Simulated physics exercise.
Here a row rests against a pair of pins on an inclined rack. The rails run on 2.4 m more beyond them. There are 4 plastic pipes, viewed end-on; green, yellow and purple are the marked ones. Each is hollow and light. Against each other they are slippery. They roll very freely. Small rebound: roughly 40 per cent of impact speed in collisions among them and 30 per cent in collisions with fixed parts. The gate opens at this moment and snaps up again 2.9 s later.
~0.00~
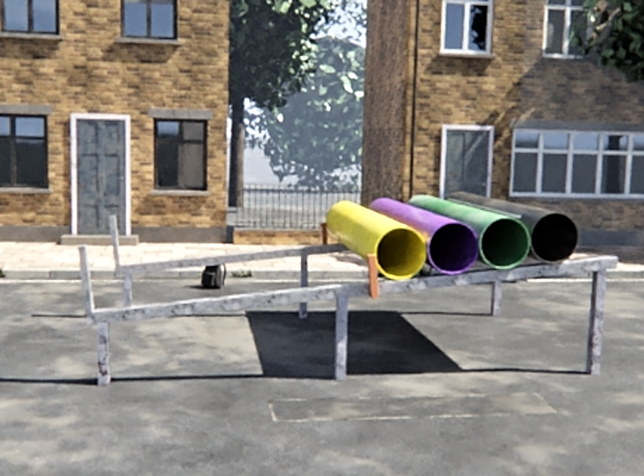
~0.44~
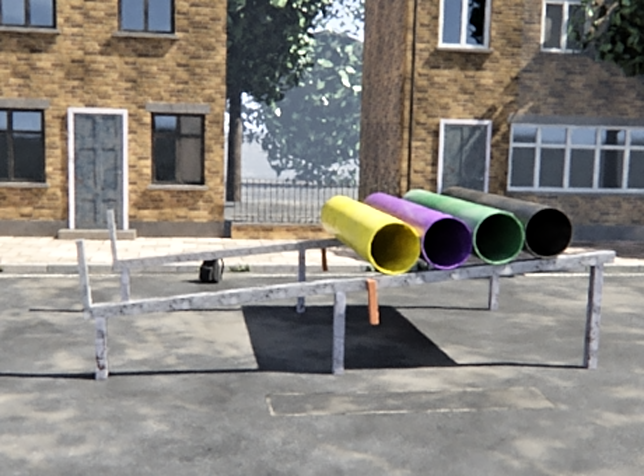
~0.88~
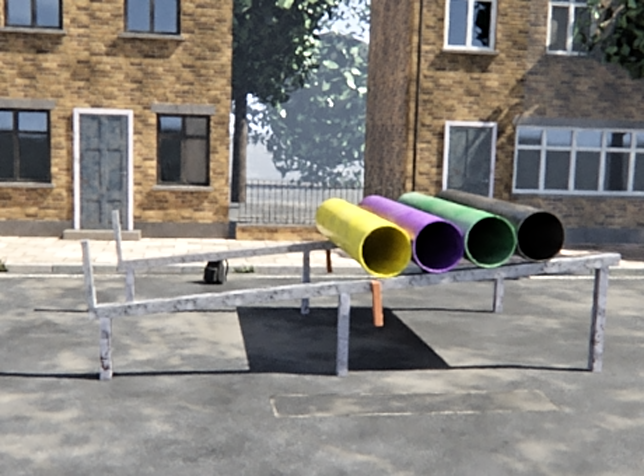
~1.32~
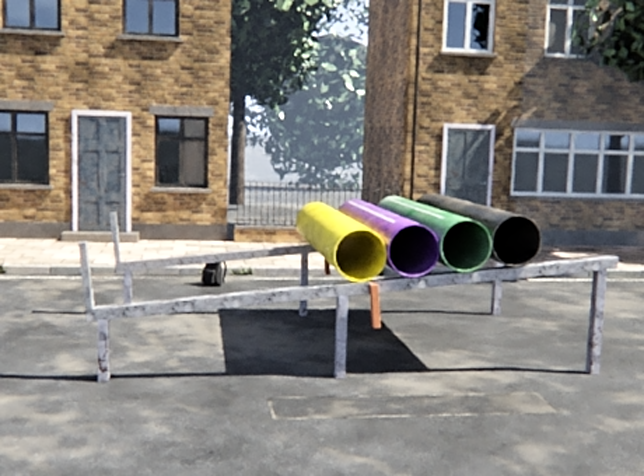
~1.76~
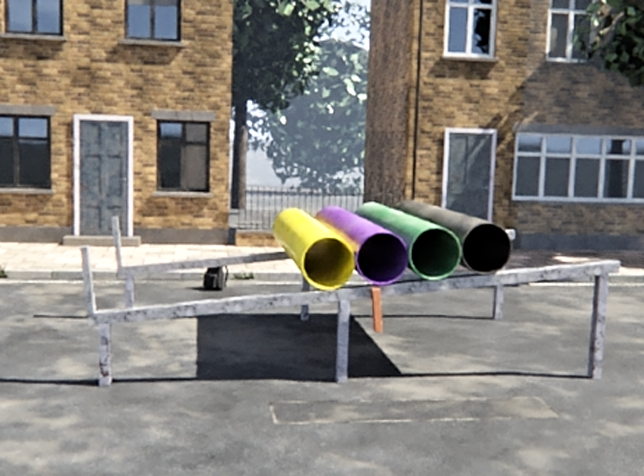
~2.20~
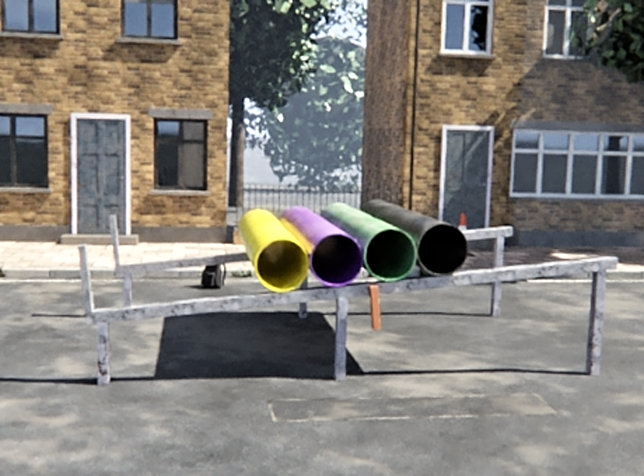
Four coloured pipes, yellow, purple, green and black, rolling left together down a sloping rack after the orange pins drop.
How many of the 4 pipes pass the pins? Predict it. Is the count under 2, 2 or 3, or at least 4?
It is at least 4.
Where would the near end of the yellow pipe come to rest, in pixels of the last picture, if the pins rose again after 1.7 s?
(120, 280), roughly.
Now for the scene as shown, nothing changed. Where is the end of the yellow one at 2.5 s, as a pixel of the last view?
Its near end sits close to (246, 269).
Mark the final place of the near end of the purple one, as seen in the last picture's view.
It ends up close to (176, 276).
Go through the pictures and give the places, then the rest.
The first frame shows green (504, 243), yellow (401, 254), purple (453, 248); pins up; the rack falls 6°.
The second frame shows green (498, 238), yellow (395, 248), purple (447, 243); pins down; the first has rolled 5 cm.
The third frame shows green (490, 242), yellow (386, 252), purple (439, 247); pins down; the first has rolled 15 cm.
The fourth frame shows green (466, 246), yellow (361, 256), purple (414, 251); pins down; the first has rolled 35 cm.
The fifth frame shows green (435, 254), yellow (329, 264), purple (382, 258); pins down; the first has rolled 65 cm.
The sixth frame shows green (390, 255), yellow (283, 266), purple (337, 260); pins down; the first has rolled 100 cm.
Then, 2.5 s in, green is on the rails, 15 cm below the pins, rolling left; yellow is on the rails, 105 cm below the pins, rolling left; purple is on the rails, 60 cm below the pins, rolling left; 3 of 4 have passed.
Then, 2.9 s in, green is on the rails, 60 cm below the pins, rolling left; yellow is on the rails, 155 cm below the pins, rolling left; purple is on the rails, 105 cm below the pins, rolling left; 4 of 4 have passed.
In the end (4.5 s), green is on the rails, 120 cm below the pins; yellow is on the rails, 210 cm below the pins; purple is on the rails, 165 cm below the pins; 4 of 4 have passed.
